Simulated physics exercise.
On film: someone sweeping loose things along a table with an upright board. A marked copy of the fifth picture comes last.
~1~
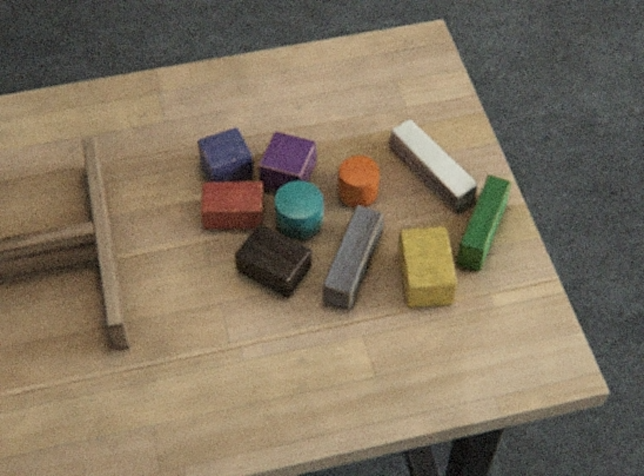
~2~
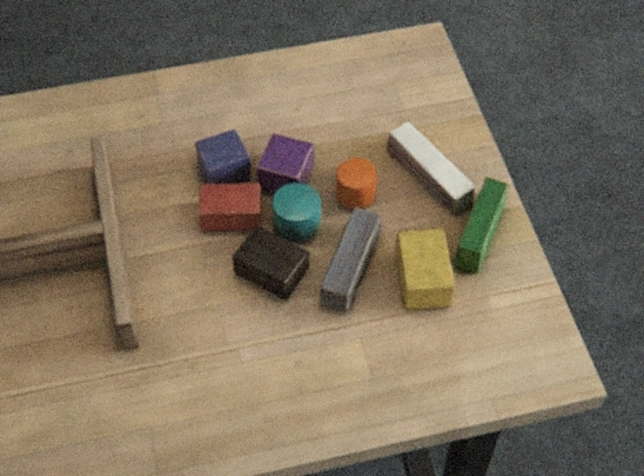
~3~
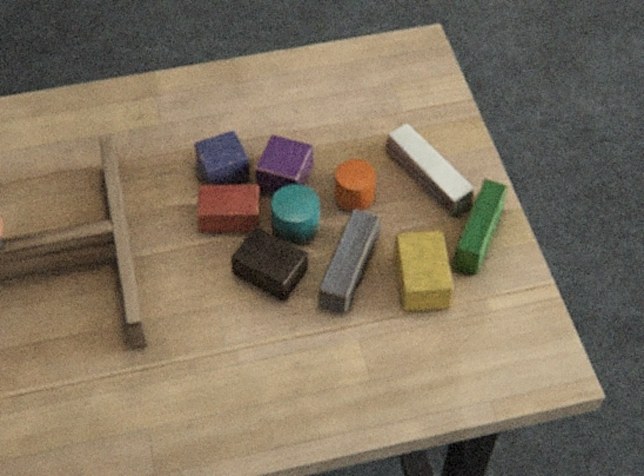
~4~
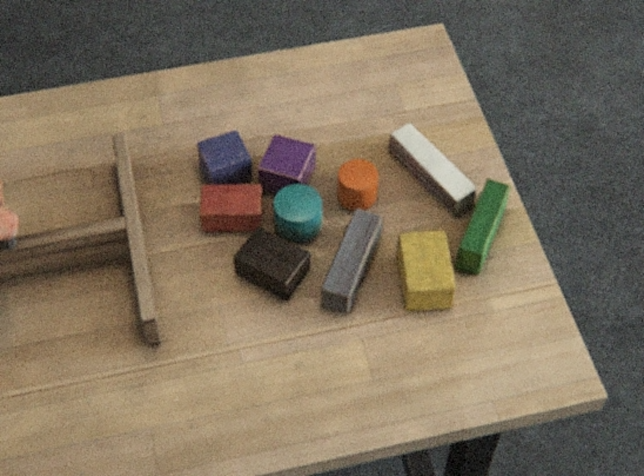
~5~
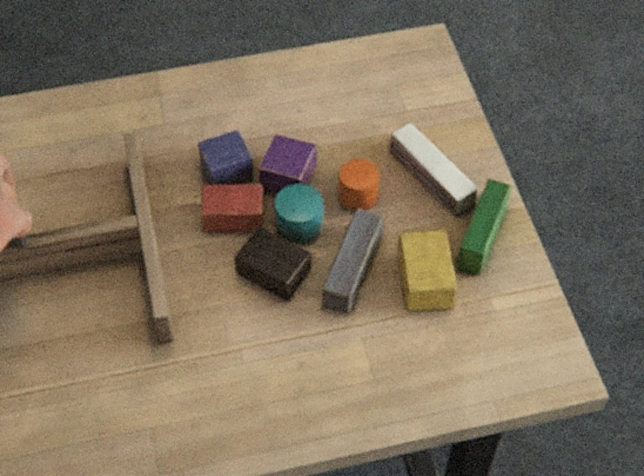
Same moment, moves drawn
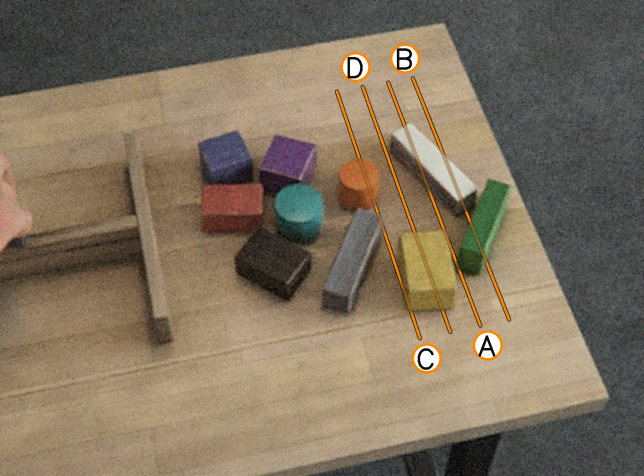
The footage shows colourful blocks and round pieces lying still on a wooden table while an upright board with a handle slides a short way right towards them, a hand coming into view at the left edge behind it.
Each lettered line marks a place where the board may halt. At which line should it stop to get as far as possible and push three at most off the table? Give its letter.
As far as mark A.
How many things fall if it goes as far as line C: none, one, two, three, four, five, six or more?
By then, none.
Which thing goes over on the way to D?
It is the green stick.
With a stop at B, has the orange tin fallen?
Yes.
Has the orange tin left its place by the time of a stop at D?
Yes.
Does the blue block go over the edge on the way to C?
By then, no.
On the marked copy, A at (430, 194); B at (457, 189); C at (375, 204); D at (403, 199).
Following A. Soon after the start, board (249, 199); blue block (264, 155); purple block (311, 157).
Later, board (352, 180); green stick (506, 227); white stick (459, 164).
In the end, board (428, 166); yellow block over the edge; green stick over the edge; three fallen.
As for the rest, B drops six; C is within the limit but short; D is within the limit but short.
